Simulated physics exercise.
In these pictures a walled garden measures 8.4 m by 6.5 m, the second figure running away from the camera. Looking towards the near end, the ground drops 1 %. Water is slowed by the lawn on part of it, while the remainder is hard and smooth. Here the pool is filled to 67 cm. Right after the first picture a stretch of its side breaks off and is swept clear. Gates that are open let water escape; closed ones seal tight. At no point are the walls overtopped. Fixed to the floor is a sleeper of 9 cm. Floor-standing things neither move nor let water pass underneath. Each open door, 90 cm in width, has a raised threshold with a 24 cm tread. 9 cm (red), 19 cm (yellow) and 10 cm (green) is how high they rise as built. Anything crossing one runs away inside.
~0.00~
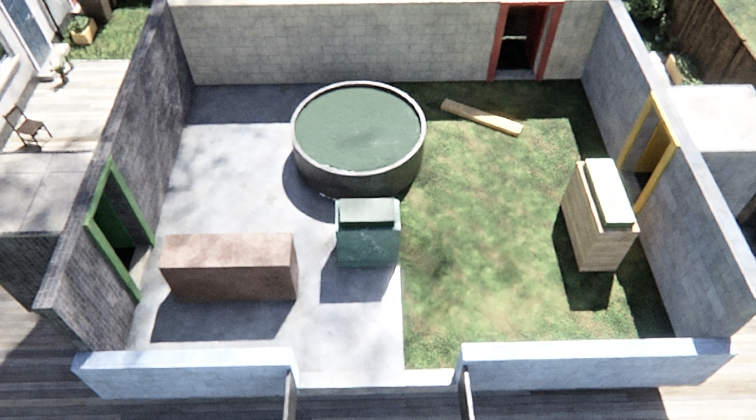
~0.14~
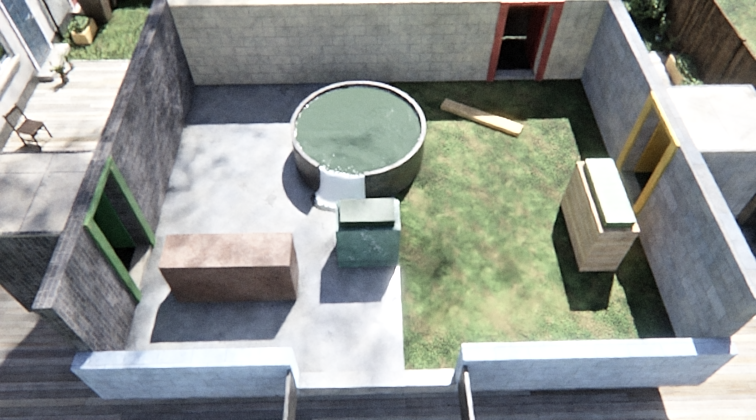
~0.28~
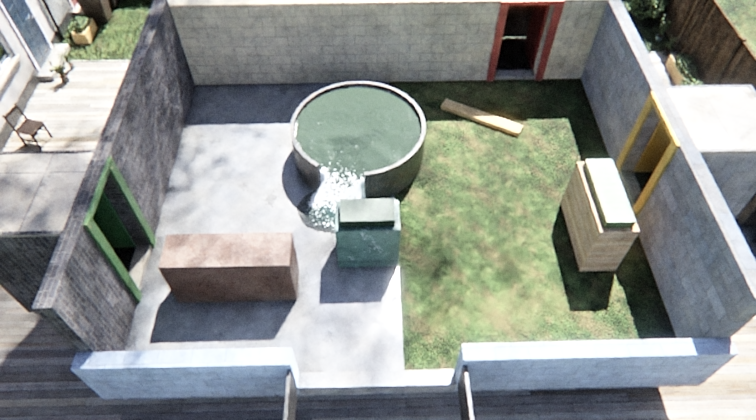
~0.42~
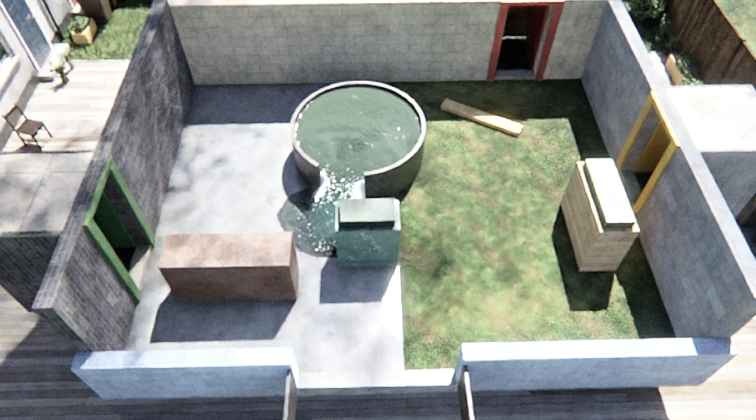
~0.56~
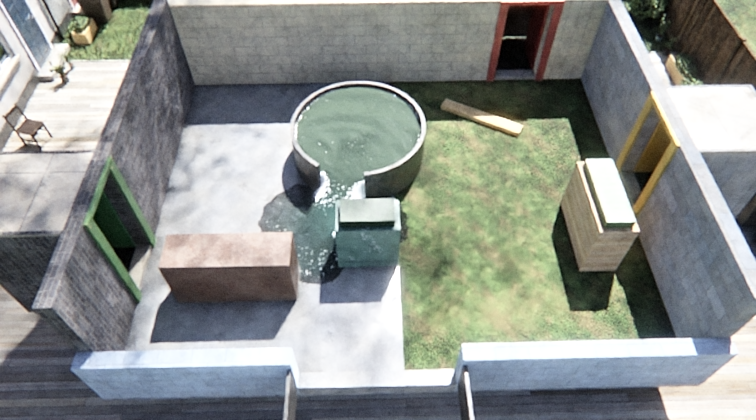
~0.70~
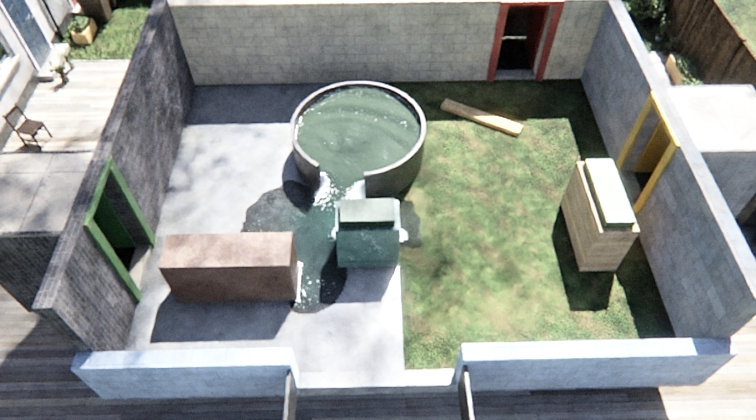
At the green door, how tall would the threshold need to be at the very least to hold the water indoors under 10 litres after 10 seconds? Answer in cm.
The threshold would need roughly 29 cm.
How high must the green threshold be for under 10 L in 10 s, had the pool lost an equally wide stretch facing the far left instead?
At least roughly 11.0 centimetres tall.
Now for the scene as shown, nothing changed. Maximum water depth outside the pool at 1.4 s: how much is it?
About 45 cm.
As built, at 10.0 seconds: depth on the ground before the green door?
About 9.0 cm.
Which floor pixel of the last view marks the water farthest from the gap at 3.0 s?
Around pixel (119, 376).
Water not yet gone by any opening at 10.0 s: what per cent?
Roughly 72 %.
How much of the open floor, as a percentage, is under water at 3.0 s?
Close to 35 per cent of it is wet.
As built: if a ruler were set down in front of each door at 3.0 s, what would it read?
In cm: Red 0, yellow 0, green 21.
After 1.4 s water covers 15 % of the floor, deepest (45 cm) near (353, 231); 2 cm at the green door, 0 litres in over its 10 cm threshold.
After 3.0 s water covers 35 % of the floor, deepest (30 cm) near (343, 231); 21 cm at the green door, 114 litres in over its 10 cm threshold.
After 10.0 s water covers 85 % of the floor, deepest (12 cm) near (343, 231); 9 cm at the green door, 238 litres in over its 10 cm threshold.
At the green door as built, the water arrived by 1.4 s and peaked near 21 cm at 3.0 s.
Run again over the same 10 s with other heights there, 22 litres in over 25 cm, 1 litre over 34.5 cm. The limit of 10 litres is kept from about 29 cm up.
